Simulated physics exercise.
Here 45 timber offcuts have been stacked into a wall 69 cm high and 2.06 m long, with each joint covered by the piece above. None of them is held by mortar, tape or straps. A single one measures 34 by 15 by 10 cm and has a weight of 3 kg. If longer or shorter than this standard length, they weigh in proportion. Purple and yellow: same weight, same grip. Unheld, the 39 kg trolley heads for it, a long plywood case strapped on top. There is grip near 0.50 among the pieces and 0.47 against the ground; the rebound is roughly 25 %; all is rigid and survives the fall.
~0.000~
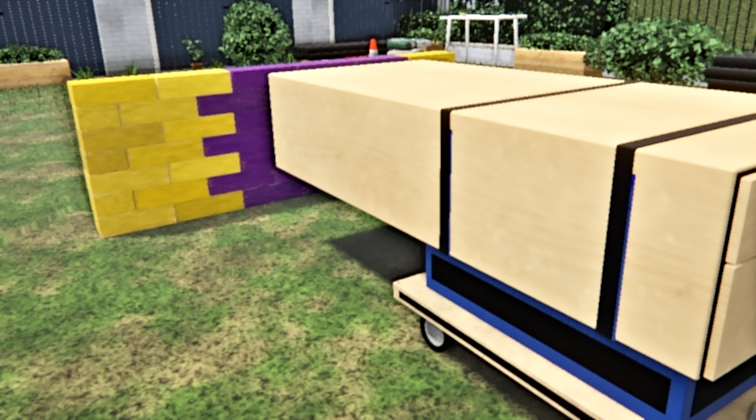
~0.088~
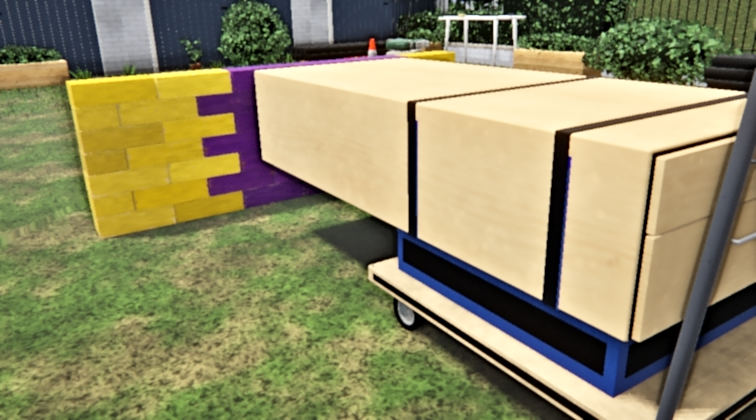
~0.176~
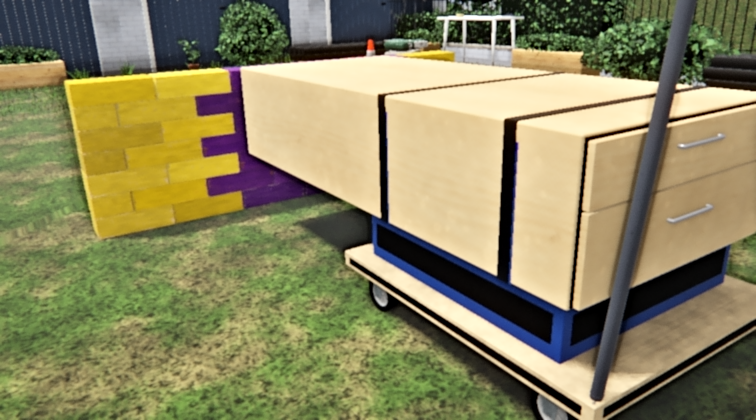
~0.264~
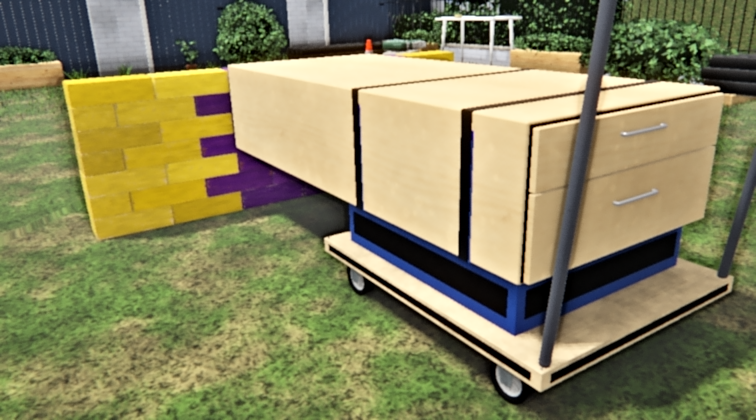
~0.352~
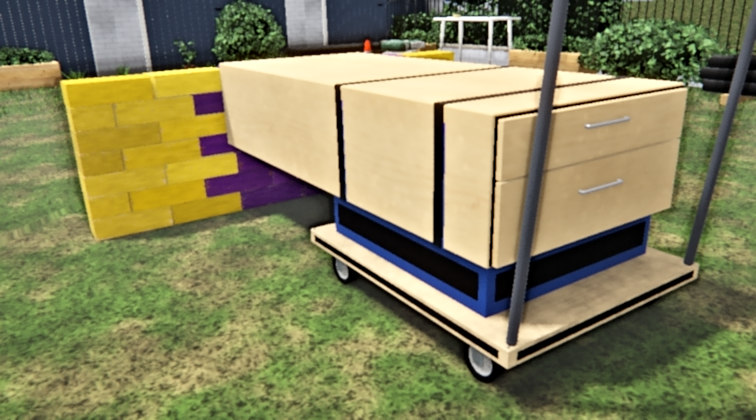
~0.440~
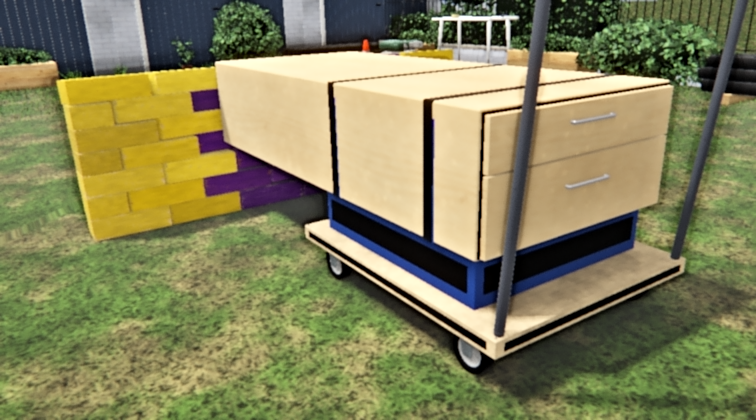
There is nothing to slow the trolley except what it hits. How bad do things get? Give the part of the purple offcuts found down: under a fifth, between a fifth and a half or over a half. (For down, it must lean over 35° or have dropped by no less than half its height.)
My guess is the fallen part will be beyond half of them.
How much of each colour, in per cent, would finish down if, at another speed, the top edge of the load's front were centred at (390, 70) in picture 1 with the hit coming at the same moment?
Result - yellow: 20%; purple: 60%.
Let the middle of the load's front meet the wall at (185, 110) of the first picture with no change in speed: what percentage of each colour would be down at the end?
The yellow ones would be 50 per cent down and the purple ones 30 per cent.
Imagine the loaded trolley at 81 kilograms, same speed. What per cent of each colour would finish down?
Yellow 20, purple 70 per cent.
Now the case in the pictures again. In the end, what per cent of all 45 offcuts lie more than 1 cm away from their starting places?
The answer is 45 percent.
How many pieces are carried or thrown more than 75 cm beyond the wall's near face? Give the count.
Roughly 6.
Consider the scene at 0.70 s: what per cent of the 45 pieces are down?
10 %.
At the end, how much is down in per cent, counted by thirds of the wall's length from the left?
In per cent: Left 40, middle 80, right 30.
By 0.70 s, load 14 cm past the wall's line, still rolling; 5 of the 21 purple offcuts down (5 of 45 in all colours); top purple offcut tilted 30°, 45 mm lower; top yellow offcut tilted 30°, 45 mm lower.
By 1.00 s, load 24 cm past the wall's line, still rolling; 15 of the 21 purple offcuts down (21 of 45 in all colours); top purple offcut on its side; top yellow offcut on its side.
When it is over (2.0 s), load 50 cm past the wall's line, still rolling; 15 of the 21 purple offcuts down (21 of 45 in all colours); top purple offcut upside down; top yellow offcut upside down. That is 71 per cent. In pixels of the last frame, middles, top purple offcut near (354, 140), top yellow offcut near (121, 179).
